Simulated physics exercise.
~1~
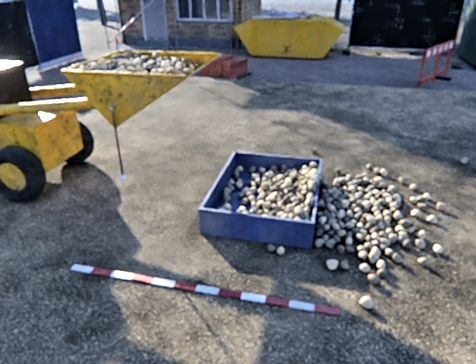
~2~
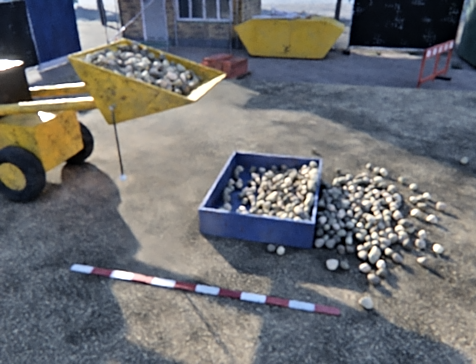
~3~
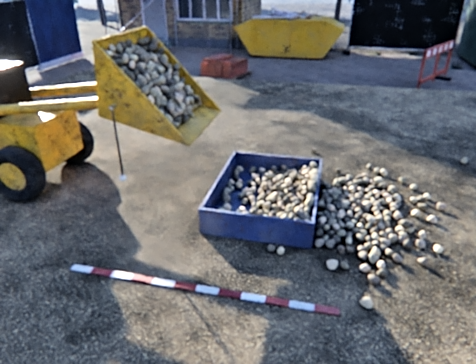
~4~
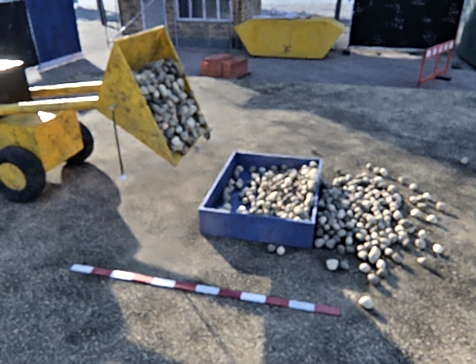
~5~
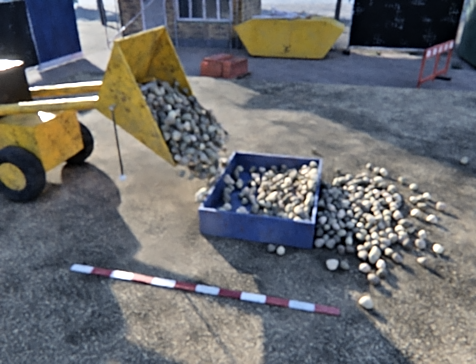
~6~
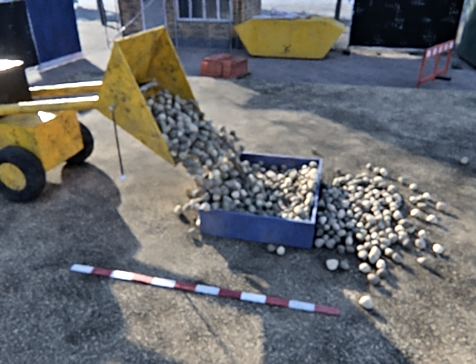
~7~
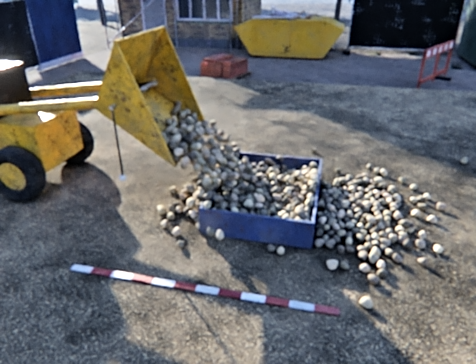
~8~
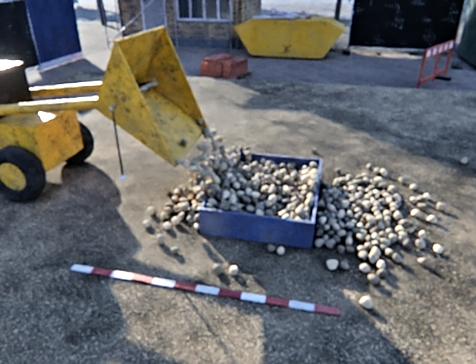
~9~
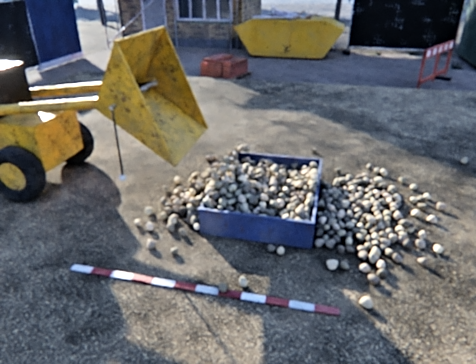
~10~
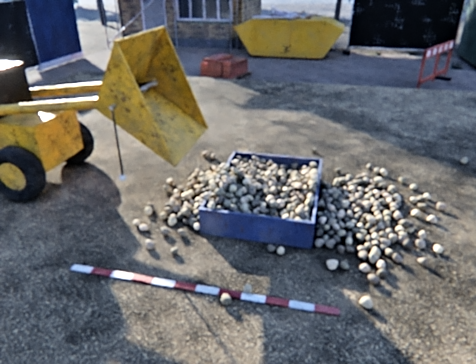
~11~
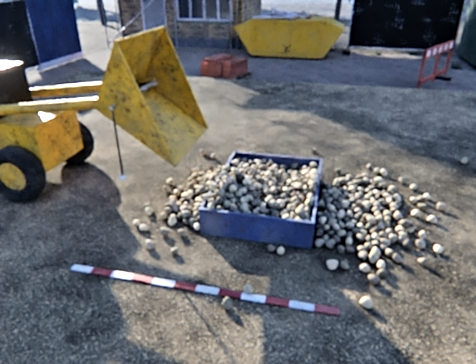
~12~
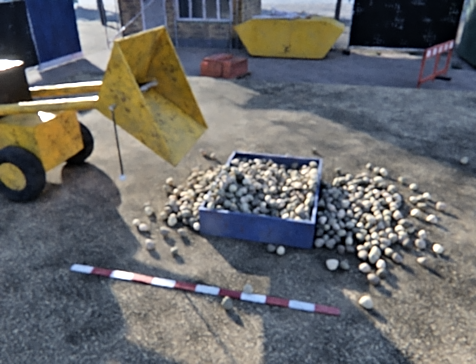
A yellow loader bucket full of rounded stones tipped forward and poured its load toward a blue bin already holding some. Most landed inside, heaping it up, while others spilled on the left, and one rolled out to the red-and-white staff as the bucket stayed tipped, empty.
